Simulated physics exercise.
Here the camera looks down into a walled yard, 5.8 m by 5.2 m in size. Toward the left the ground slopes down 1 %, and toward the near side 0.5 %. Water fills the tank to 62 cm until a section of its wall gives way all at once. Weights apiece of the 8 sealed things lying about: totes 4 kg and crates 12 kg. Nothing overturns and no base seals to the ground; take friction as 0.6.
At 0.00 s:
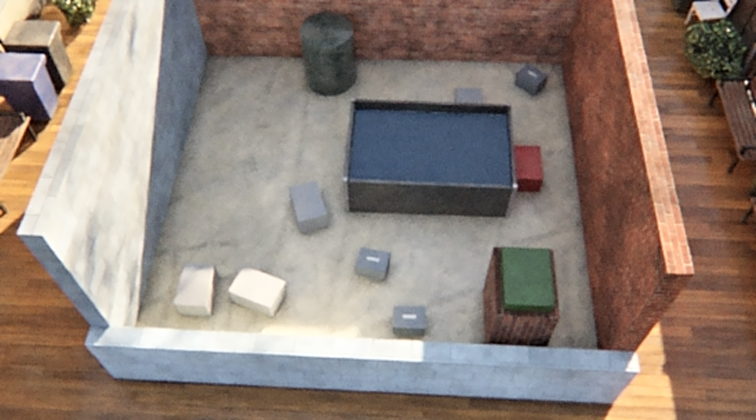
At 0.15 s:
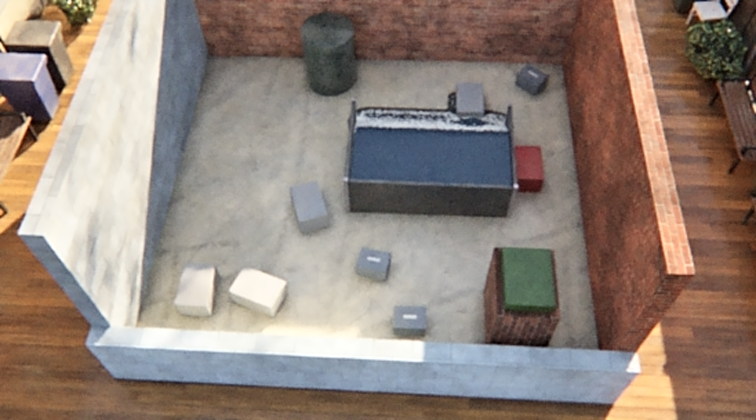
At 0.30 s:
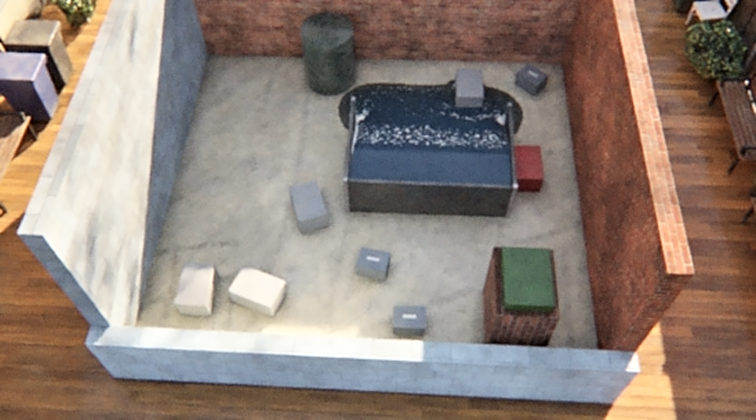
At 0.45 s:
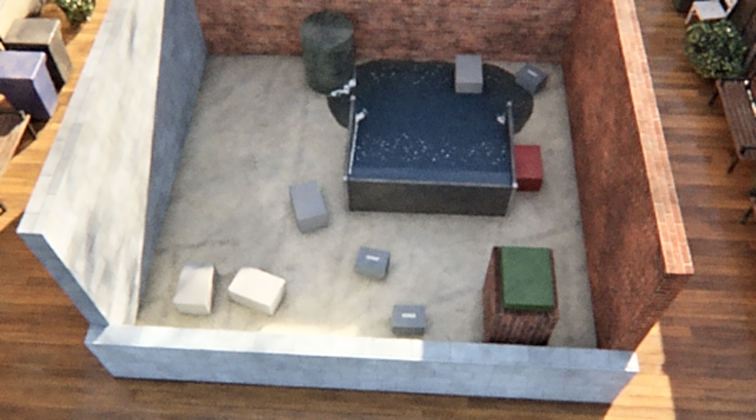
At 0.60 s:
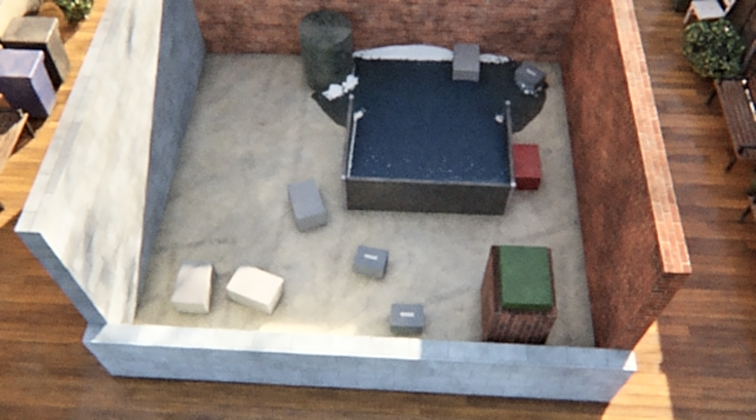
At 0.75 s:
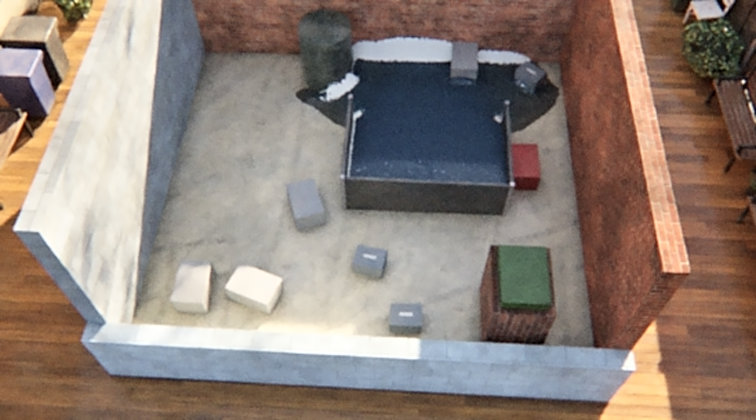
A large dark tank of blue water stands toward the back of a walled yard, seen from high above, with pale walls left and near and brick walls behind and right. A green barrel, a red crate, and grey, cream and green-topped boxes sit around it. The tank's far side opens and water pours out backward, spreading sideways around a shifted grey box and foaming white along the back wall, while the view barely moves.
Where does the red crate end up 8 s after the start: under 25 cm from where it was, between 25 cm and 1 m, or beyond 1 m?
Displacement: Large.
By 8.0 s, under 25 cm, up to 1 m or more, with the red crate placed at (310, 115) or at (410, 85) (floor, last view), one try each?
First it is swept away, then it is swept away.
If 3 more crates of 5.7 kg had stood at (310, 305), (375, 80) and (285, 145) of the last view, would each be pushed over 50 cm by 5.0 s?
In turn: Under, more, more.
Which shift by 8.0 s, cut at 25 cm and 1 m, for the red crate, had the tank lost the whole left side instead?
With that failure, the red crate remains in position.
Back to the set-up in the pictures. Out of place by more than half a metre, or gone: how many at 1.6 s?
Count then: 1.
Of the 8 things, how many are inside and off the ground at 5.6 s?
It comes to 4 of them.
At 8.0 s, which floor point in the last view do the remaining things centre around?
The centre is close to (356, 278).
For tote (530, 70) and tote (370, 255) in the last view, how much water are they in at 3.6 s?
Around 10 cm and 0 cm.
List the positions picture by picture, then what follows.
In the first frame, the red crate at (528, 162), on the bottom; water covers 3.2 m2; 0 of 8 have shifted.
In the second frame, the red crate at (528, 162) rests on the ground; 4.3 m2 under water; 1 of 8 have shifted.
In the third frame, the red crate at (528, 162), on the bottom; 5.7 m2 under water; 1 of 8 have shifted.
In the fourth frame, the red crate at (528, 161), on the bottom; 7.3 m2 under water; 1 of 8 have shifted.
In the fifth frame, the red crate at (526, 160) rests on the ground; 8.0 m2 under water; 1 of 8 have shifted.
In the sixth frame, the red crate at (525, 160) rests on the ground; 8.4 m2 under water; 1 of 8 have shifted.
After 1.6 s the red crate is near (525, 160), 0.0 m from its start, aground; 2 afloat.
After 3.6 s the red crate is near (518, 257), 1.6 m from its start, afloat; 3 afloat.
After 5.6 s the red crate is near (424, 234), 1.9 m from its start, aground; 4 afloat.
After 8.0 s the red crate is near (363, 225), 2.5 m from its start, afloat; 7 afloat.
